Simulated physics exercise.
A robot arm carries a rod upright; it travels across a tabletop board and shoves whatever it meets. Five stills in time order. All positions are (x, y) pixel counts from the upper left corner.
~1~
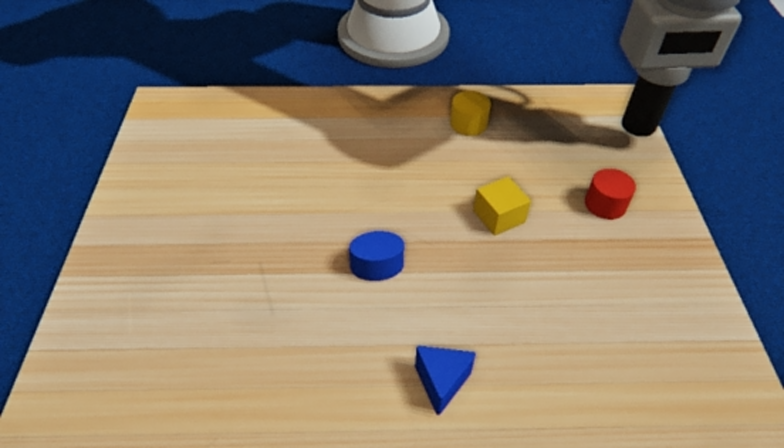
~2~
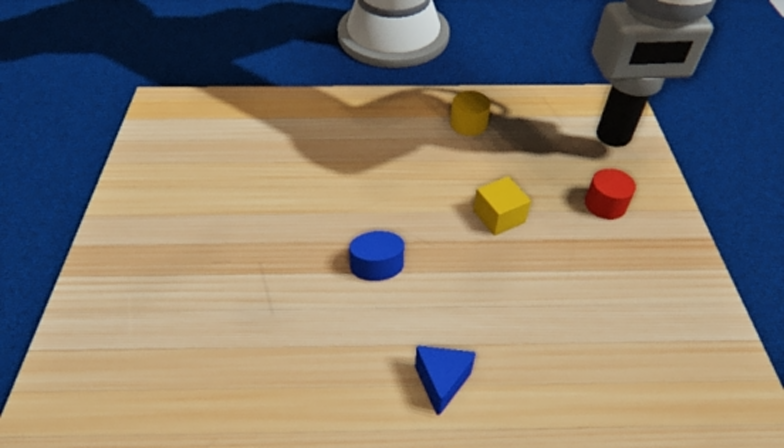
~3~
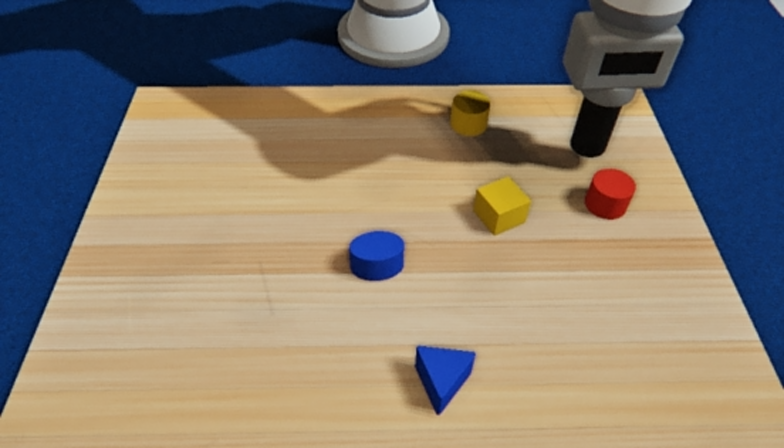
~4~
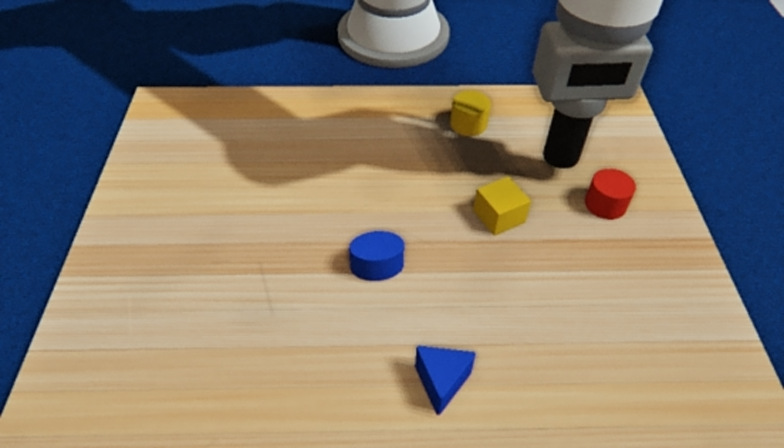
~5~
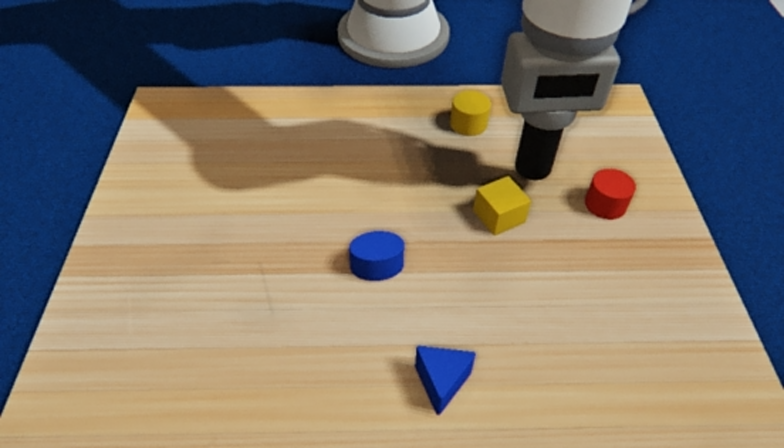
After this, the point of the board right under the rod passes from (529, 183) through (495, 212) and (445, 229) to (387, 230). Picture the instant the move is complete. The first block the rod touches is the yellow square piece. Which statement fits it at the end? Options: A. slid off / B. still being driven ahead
A - slid off.
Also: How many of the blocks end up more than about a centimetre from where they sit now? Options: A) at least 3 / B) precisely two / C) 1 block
(C)
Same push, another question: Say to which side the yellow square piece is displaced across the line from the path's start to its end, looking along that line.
The left.
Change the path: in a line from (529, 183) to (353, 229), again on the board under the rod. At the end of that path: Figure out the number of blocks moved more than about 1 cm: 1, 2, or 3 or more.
The push moves one block more than 1 cm.
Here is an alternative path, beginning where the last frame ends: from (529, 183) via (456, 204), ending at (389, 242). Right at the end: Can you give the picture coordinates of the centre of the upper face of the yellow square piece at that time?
The point I'd pick in the picture is (482, 208).
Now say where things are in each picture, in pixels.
Lower end of the rod at (638, 127), tops of blocks, blue oval at (377, 245), yellow square piece at (504, 194), in the first frame.
Rod at (613, 137), blocks as before, in the second frame.
Rod at (587, 147), blocks as before, in the third frame.
Rod at (560, 158), blocks as before, in the fourth frame.
Rod at (533, 169), blue oval at (377, 245), yellow square piece at (504, 194), in the fifth frame.
What follows on the original path. One third of the way, rod at (498, 199); yellow square piece at (483, 217), turned 30° anticlockwise.
Two thirds of the way, rod at (446, 215); yellow square piece at (458, 239), turned 75° anticlockwise.
At the end, rod at (387, 216); blue oval not moved; yellow square piece at (458, 239), turned 75° anticlockwise.
